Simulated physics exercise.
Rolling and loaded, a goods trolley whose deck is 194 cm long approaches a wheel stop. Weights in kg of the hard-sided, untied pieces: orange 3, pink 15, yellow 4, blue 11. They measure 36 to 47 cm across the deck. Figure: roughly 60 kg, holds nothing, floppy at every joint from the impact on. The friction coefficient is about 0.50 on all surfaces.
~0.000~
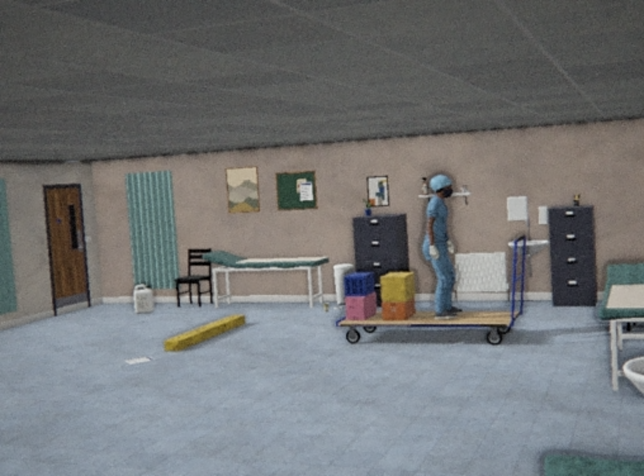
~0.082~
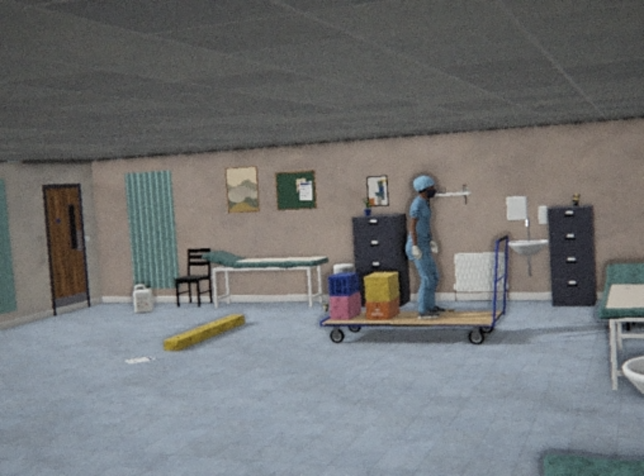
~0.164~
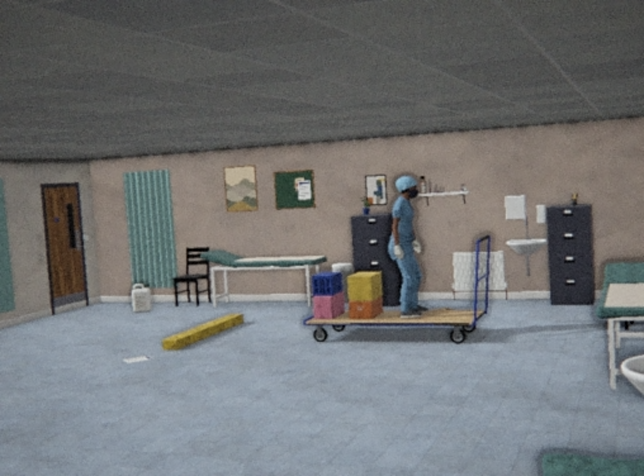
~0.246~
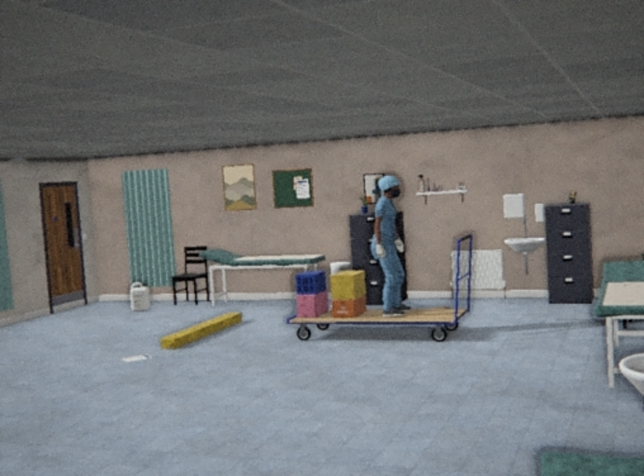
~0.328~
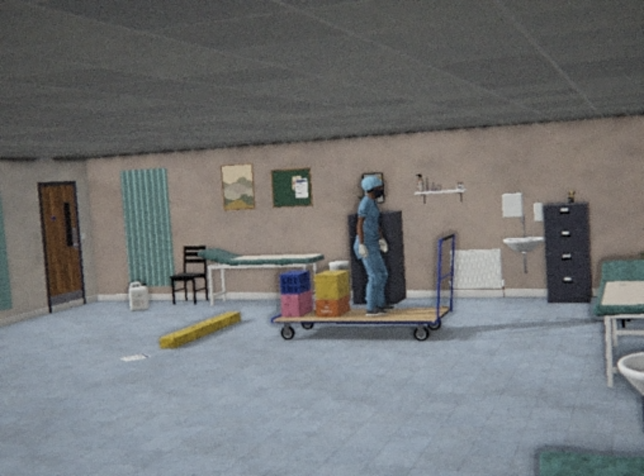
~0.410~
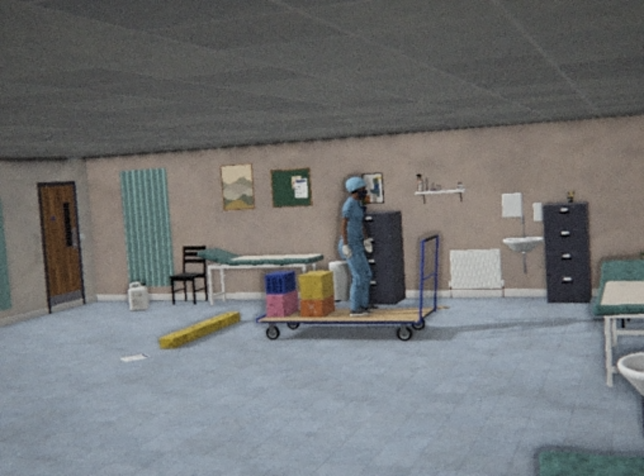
A person in blue scrubs rides a trolley loaded with colourful boxes leftward across a room.
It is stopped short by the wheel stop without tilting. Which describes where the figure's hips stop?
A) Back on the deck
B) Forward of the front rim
The answer is B.
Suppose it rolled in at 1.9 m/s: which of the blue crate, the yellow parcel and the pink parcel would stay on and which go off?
In that case the blue one would not stay put, the yellow one would not stay put and the pink one would not stay put.
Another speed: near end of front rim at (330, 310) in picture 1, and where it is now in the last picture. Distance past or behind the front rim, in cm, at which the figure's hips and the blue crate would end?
Result: Hips at 80 behind, blue at 70 past.
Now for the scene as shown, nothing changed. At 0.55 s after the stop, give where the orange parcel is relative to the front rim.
Behind the rim, near 35 cm.
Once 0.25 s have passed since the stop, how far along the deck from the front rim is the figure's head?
The head is some 70 cm back from the front rim.
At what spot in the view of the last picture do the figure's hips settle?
(194, 314).
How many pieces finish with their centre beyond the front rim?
The number of them is 3.
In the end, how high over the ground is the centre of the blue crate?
The centre rests around 10 cm up.
After 0.81 s the deck stops.
After 1.06 s the figure's hips are 50 cm behind the rim, near (235, 269) in the last picture's view.
After 1.36 s the figure's hips are 10 cm behind the rim, near (208, 292) in the last picture's view.
After 1.81 s the figure's hips are 12 cm past the rim, near (194, 305) in the last picture's view.
At rest, 3.5 s, past the rim, pink parcel, yellow parcel, blue crate and the figure's hips; behind it, orange parcel.
